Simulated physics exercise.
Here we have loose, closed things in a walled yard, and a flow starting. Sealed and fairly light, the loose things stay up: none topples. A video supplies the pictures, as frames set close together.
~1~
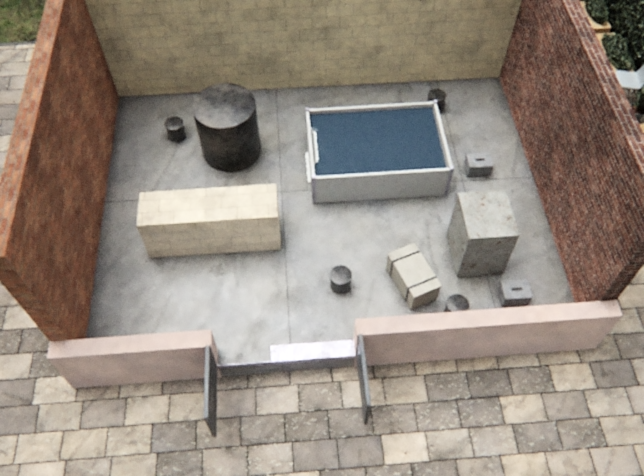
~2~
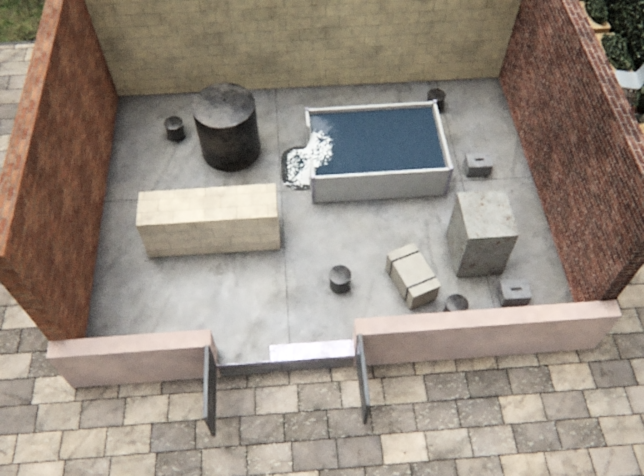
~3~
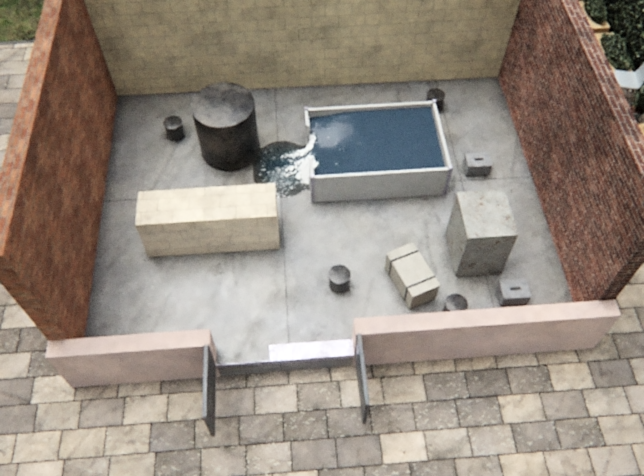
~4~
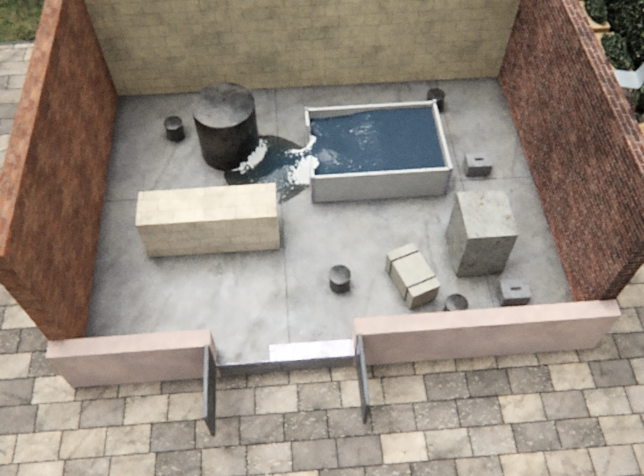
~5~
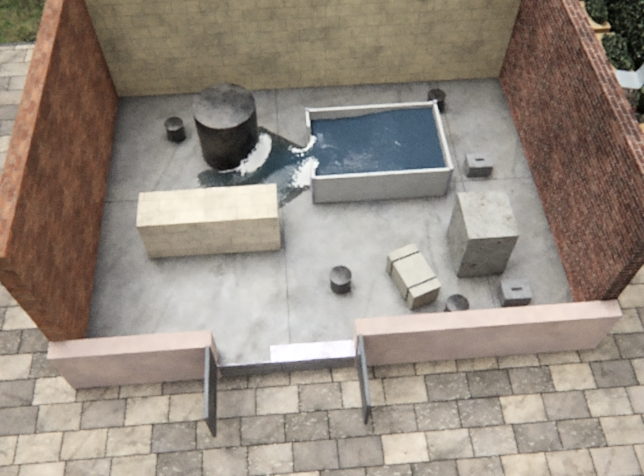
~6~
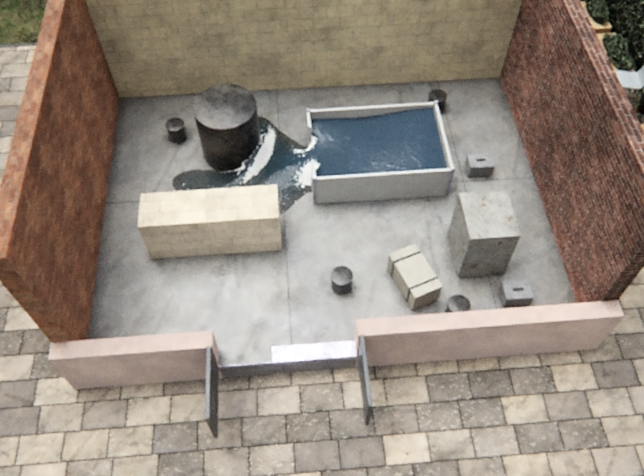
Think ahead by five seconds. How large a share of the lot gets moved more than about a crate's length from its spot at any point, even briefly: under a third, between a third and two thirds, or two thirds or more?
Shy of a third.
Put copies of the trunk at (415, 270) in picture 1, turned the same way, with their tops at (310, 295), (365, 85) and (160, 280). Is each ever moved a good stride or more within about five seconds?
In sequence: Doesn't go far, pushed clear, doesn't go far.
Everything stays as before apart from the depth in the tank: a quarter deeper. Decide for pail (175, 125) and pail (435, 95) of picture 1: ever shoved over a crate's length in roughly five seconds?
Taking them in order, went the full length and then didn't get there.
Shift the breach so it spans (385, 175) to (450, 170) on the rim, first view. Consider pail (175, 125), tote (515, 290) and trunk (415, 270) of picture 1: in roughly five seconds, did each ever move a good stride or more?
Each in turn, never travels that far, ends up that far off, ends up that far off.
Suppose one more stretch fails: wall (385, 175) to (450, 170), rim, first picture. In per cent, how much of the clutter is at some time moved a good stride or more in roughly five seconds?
About 60 %.
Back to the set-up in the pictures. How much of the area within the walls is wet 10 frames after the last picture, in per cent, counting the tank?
Something like 30 in a hundred.
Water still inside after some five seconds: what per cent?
Roughly 100 in a hundred.
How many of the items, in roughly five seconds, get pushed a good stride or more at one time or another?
I make it 1.
A moment on, 0 of 7 are well off their spots; 0 afloat.
Next, 0 of 7 are well off their spots; 0 afloat.
Later, 0 of 7 are well off their spots; 0 afloat.
In the end, 1 of 7 are well off their spots, and 1 have been at some point; 0 afloat.
